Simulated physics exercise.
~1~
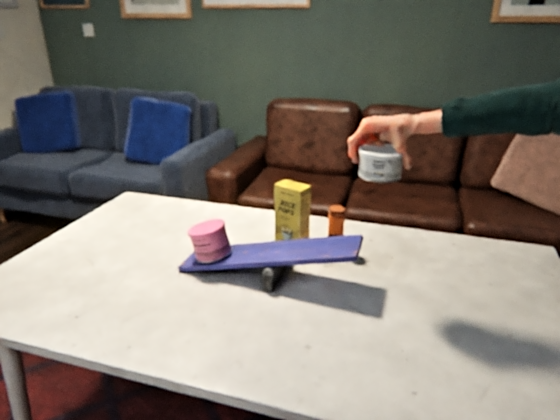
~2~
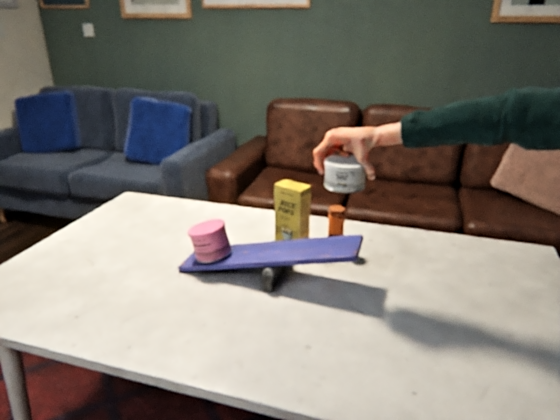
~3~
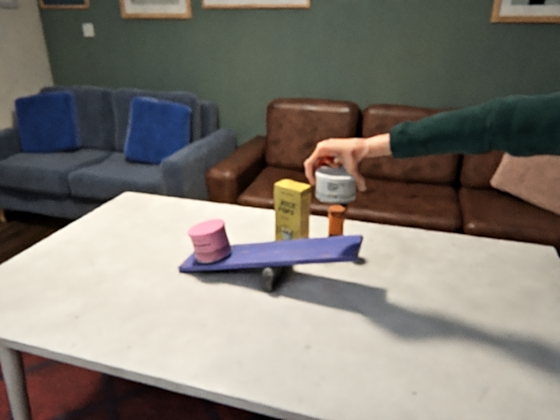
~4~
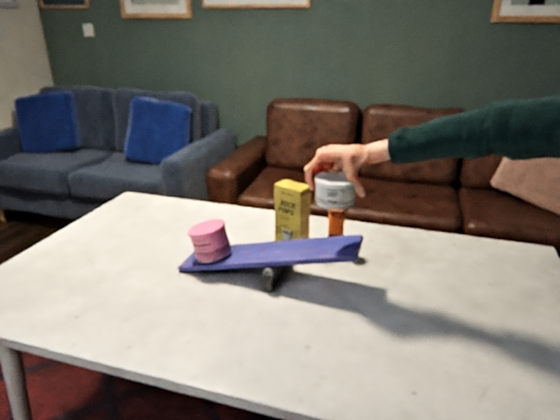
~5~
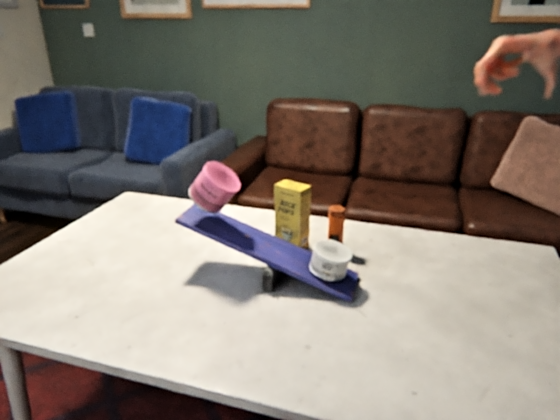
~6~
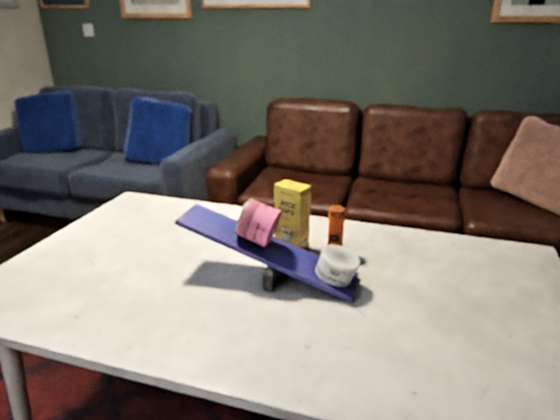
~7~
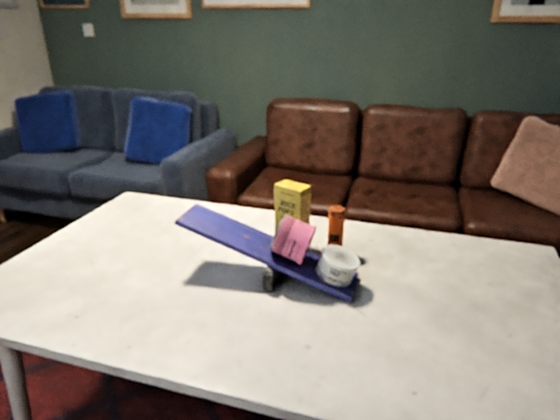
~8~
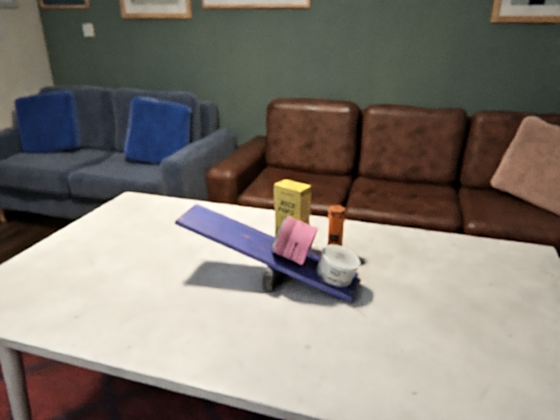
A hand set a white tub on the raised right end of a blue plank, tipping it down on that side, and the pink tub on the left hopped up, toppled and slid down to rest on its side against the white tub.
